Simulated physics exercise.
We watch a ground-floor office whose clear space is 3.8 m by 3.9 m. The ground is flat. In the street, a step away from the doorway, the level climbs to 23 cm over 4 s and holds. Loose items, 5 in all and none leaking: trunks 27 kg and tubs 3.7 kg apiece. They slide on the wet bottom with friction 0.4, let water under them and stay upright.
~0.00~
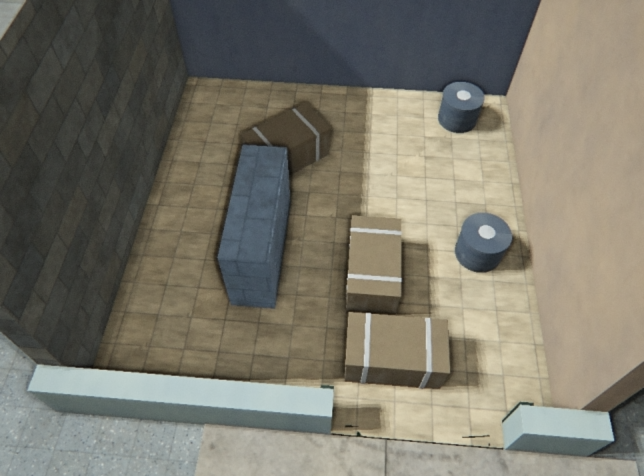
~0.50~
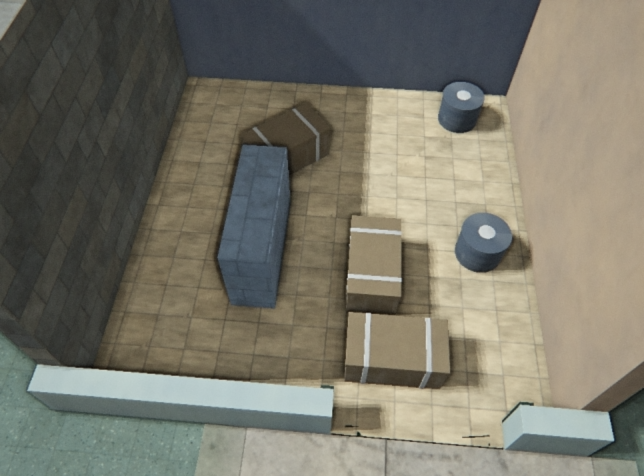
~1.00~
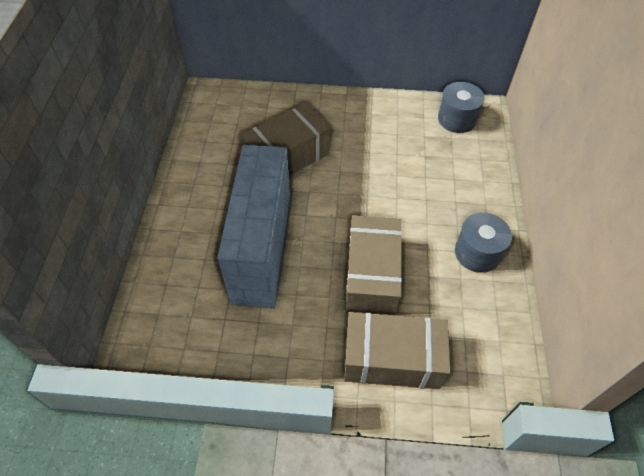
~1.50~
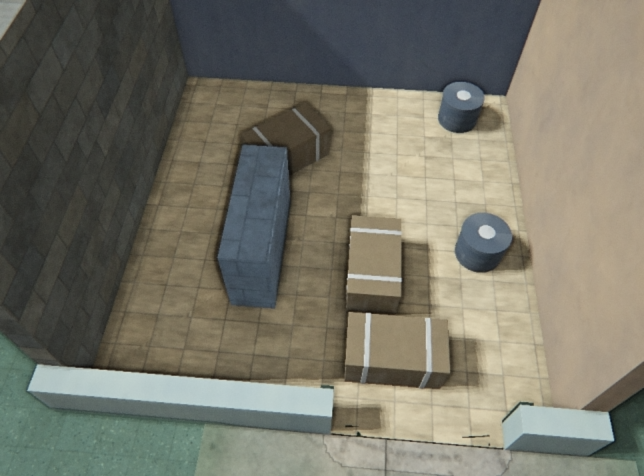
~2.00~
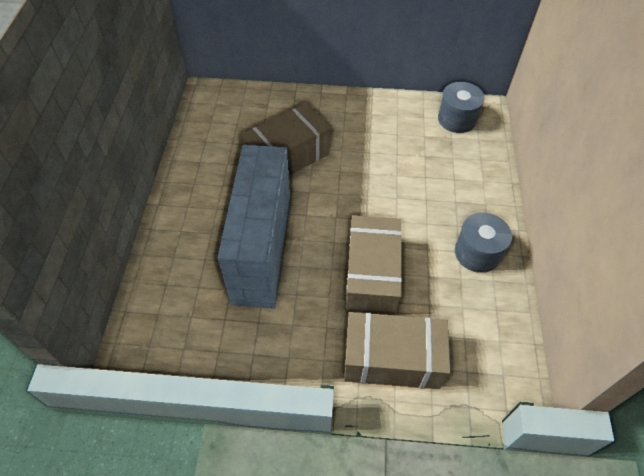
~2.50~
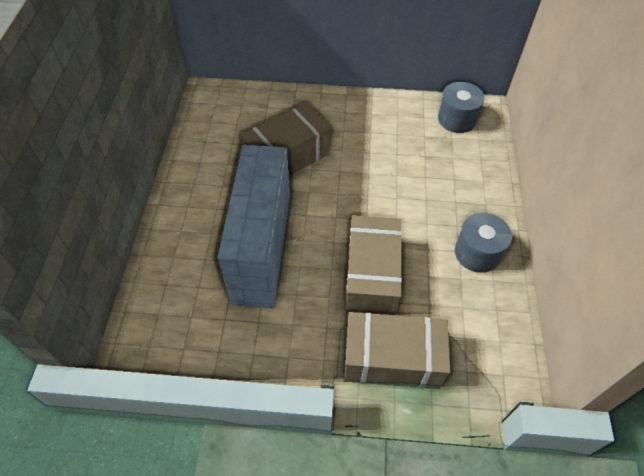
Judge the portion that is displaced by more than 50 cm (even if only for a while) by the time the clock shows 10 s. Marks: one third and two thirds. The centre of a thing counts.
Share: Two thirds or more.
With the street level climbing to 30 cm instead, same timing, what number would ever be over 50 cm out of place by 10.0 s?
Then 5.
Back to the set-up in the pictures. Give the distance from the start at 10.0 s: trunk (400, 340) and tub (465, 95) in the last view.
In turn: 250 cm, 300 cm.
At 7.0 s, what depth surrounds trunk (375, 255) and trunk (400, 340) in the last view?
Roughly 7 and 6 cm.
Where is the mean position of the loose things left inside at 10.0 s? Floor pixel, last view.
Around (280, 152).
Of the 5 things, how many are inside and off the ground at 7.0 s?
At that moment 2.
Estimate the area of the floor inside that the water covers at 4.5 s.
Some 6.0 m2.
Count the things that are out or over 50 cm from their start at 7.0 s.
I count 4.
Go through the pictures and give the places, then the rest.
A trunk at (398, 342) rests on the ground; a trunk at (375, 254) rests on the ground; water covers 0.0 m2; 0 of 5 have shifted, in the first frame.
A trunk at (398, 342) rests on the ground; a trunk at (375, 254) rests on the ground; 0.0 m2 under water; 0 of 5 have shifted, in the second frame.
A trunk at (398, 342) rests on the ground; a trunk at (375, 254) rests on the ground; water covers 0.0 m2; 0 of 5 have shifted, in the third frame.
A trunk at (398, 342) rests on the ground; a trunk at (375, 254), on the bottom; 0.0 m2 under water; 0 of 5 have shifted, in the fourth frame.
A trunk at (398, 342) rests on the ground; a trunk at (375, 254), on the bottom; 0.0 m2 under water; 0 of 5 have shifted, in the fifth frame.
A trunk at (398, 341), on the bottom; a trunk at (375, 254) rests on the ground; water covers 0.4 m2; 0 of 5 have shifted, in the sixth frame.
After 3.5 s 0 of 5 are over 50 cm from their spots; 0 afloat.
After 4.5 s 0 of 5 are over 50 cm from their spots; 0 afloat.
After 7.0 s 4 of 5 are over 50 cm from their spots; 2 afloat.
After 10.0 s 5 of 5 are over 50 cm from their spots, and 5 have been at some point; 5 afloat.
